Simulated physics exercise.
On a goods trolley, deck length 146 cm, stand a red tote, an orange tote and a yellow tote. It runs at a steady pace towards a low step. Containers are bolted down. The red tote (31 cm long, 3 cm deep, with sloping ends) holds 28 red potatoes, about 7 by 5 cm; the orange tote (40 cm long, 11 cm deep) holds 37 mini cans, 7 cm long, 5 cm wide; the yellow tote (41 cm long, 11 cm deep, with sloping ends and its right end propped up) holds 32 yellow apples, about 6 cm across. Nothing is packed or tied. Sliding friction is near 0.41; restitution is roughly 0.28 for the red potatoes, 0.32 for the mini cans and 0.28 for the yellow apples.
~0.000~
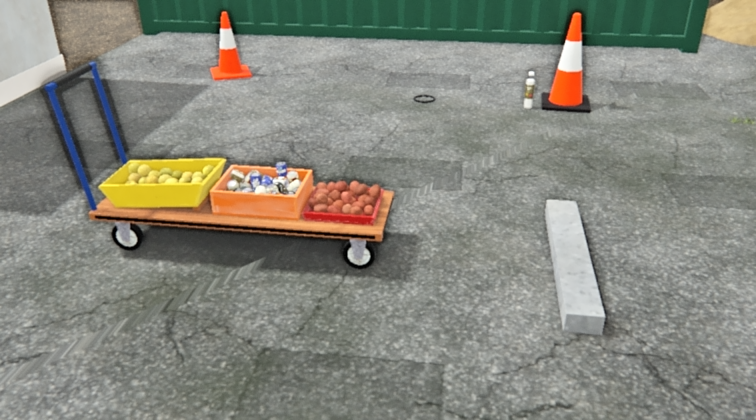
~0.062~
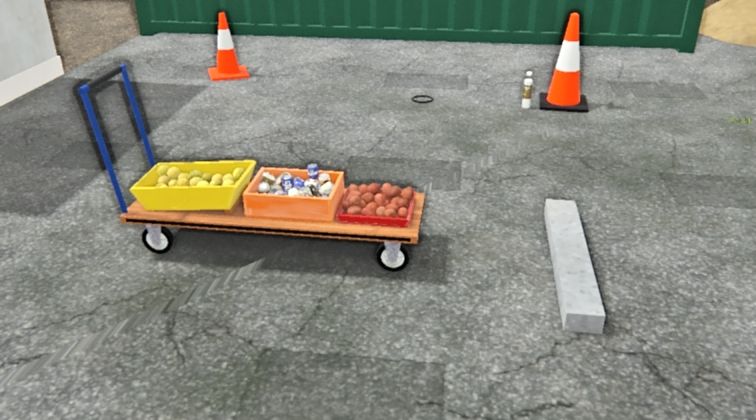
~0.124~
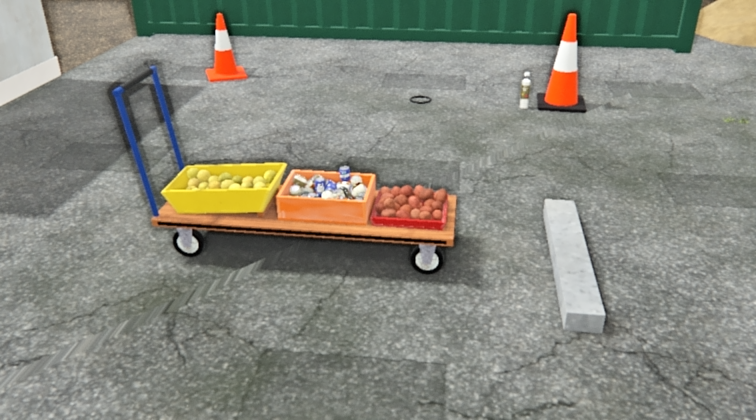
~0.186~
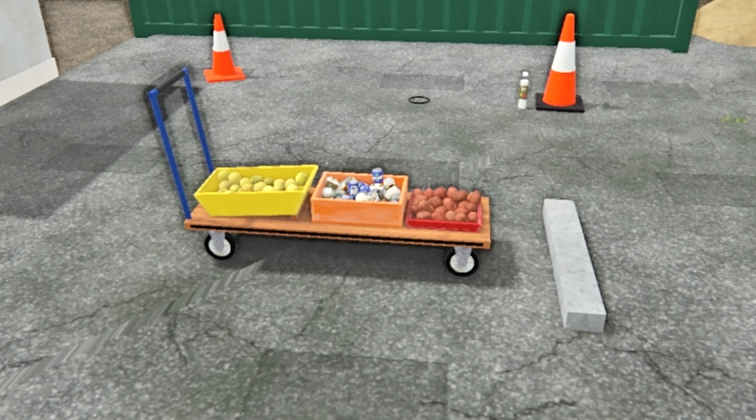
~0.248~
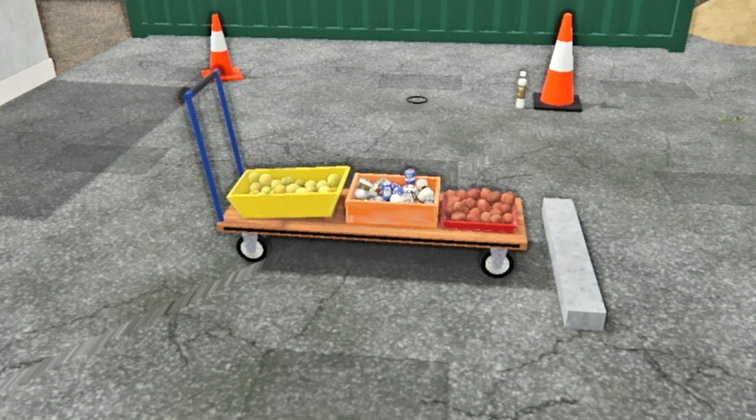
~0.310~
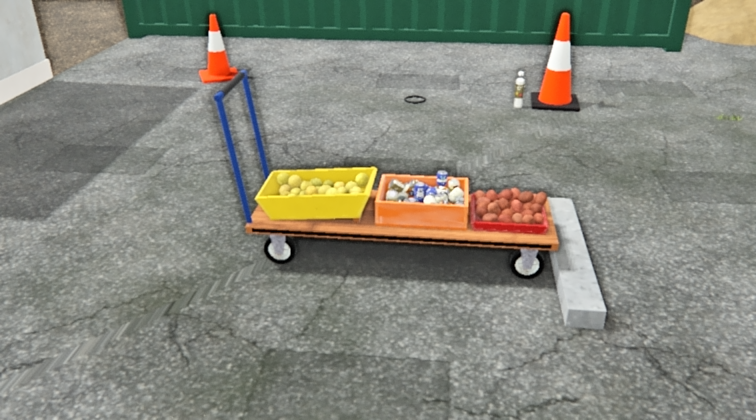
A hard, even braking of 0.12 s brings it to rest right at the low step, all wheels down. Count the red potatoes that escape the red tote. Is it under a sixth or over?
It sheds more than one in six of them.
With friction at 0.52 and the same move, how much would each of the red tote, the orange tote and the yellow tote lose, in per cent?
In that case red tote 20, orange tote 0, yellow tote 0 per cent.
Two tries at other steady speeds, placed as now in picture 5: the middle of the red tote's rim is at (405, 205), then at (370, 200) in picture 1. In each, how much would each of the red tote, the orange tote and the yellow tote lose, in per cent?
Red tote 10 then 20, orange tote 0 then 0, yellow tote 0 then 0 per cent.
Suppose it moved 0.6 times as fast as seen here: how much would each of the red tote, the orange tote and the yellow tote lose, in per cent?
In that case red tote 10, orange tote 0, yellow tote 0 per cent.
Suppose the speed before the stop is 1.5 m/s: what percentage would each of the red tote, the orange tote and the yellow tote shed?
In that case red tote 10, orange tote 0, yellow tote 0 per cent.
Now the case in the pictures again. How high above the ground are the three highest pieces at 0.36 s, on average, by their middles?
Roughly 38 cm.
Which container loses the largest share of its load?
It is the red tote.
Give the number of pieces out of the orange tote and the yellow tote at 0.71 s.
Out by then, roughly: Orange tote 2, yellow tote 0.
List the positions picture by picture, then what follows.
In the first frame (places track the rim corner closest to us here; the camera moves round a little), red tote (373, 217); orange tote (294, 196); 86 cm to go; all still inside.
The second frame shows red tote (408, 219); orange tote (328, 199); 69 cm to go.
The third frame shows red tote (443, 222); orange tote (363, 201); 53 cm to go.
The fourth frame shows red tote (479, 224); orange tote (399, 204); 36 cm to go.
The fifth frame shows red tote (515, 225); orange tote (434, 205); 20 cm to go.
The sixth frame shows red tote (546, 226); orange tote (465, 206); stopping; all still inside.
After 0.36 s, the red tote is down by 1 of 28, the orange tote has all 37 and the yellow tote has all 32.
After 0.48 s, the red tote is down by 7 of 28, the orange tote has all 37 and the yellow tote has all 32.
After 0.71 s, the red tote is down by 9 of 28, the orange tote is down by 2 of 37 and the yellow tote has all 32.
Outcome (at 1.22 s), the red tote is down by 9 of 28, the orange tote is down by 2 of 37 and the yellow tote is down by 1 of 32. Asked share, 9 of 28, 32 per cent.
